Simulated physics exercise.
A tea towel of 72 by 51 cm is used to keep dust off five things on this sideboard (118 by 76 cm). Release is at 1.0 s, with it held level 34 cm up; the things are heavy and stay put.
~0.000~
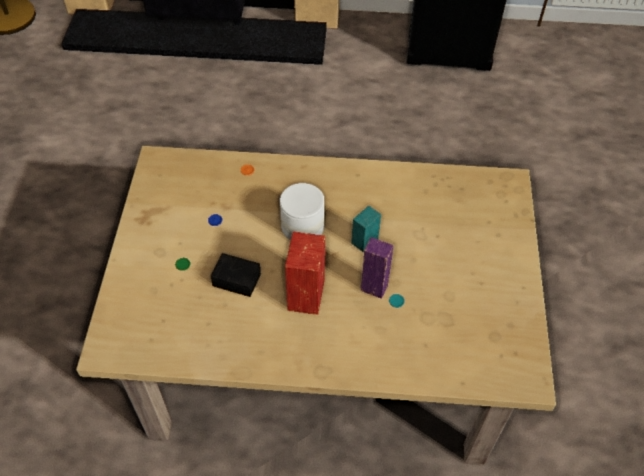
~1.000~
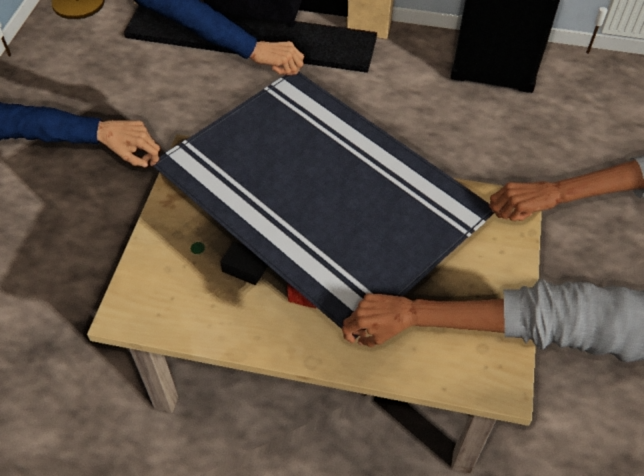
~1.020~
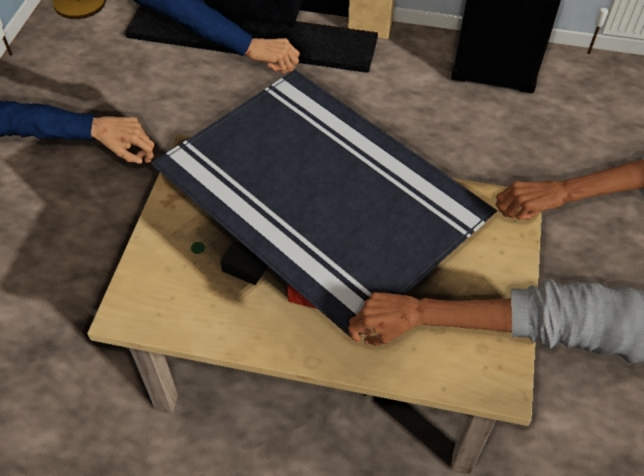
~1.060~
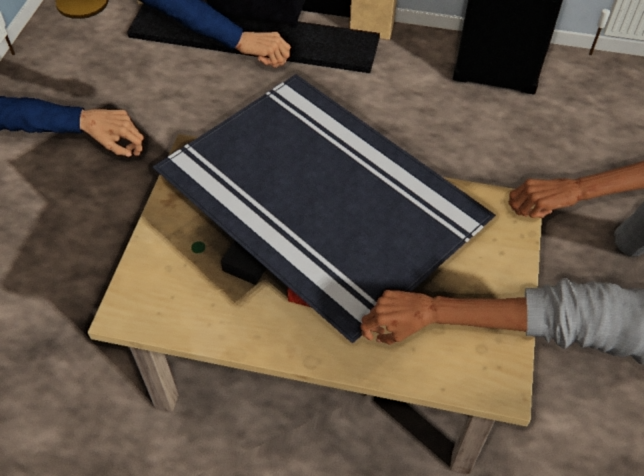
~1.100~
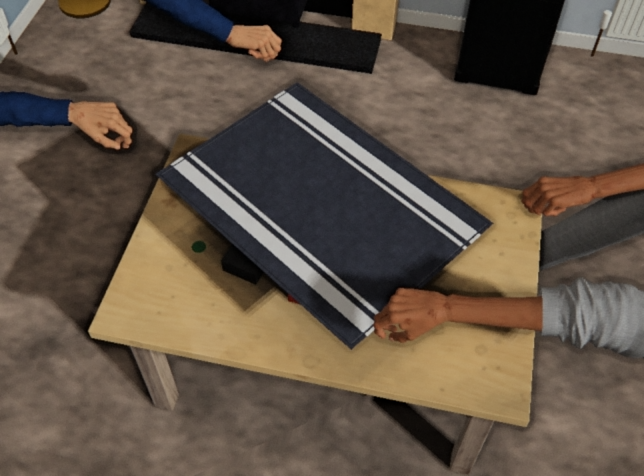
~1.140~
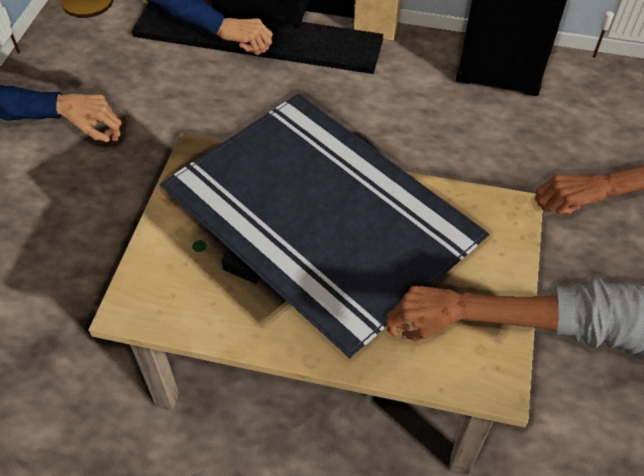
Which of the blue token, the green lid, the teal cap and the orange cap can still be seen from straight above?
Result: Blue token stays uncovered, green lid stays uncovered, teal cap gets covered, orange cap stays uncovered.
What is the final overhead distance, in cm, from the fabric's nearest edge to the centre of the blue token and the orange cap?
I'd put the first at about 4 cm and the second at about 5 cm.
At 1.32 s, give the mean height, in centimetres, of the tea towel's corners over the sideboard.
Mean corner height at that time: Approx. 0 cm.
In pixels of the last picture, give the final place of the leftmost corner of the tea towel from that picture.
(196, 267).
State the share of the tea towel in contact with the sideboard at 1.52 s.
About 10 %.
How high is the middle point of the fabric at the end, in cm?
I'd put it near 19 cm.
At 1.3 s, 10 % of it is down, spanning 70 by 63 cm, above teal cap.
At 1.5 s, 10 % of it is down, spanning 64 by 61 cm, above teal cap.
At 1.7 s, 10 % of it is down, spanning 69 by 64 cm, above teal cap.
At 1.9 s, 10 % of it is down, spanning 66 by 64 cm, above teal cap.
At 2.7 s, 10 % of it is down, spanning 66 by 64 cm, above teal cap.
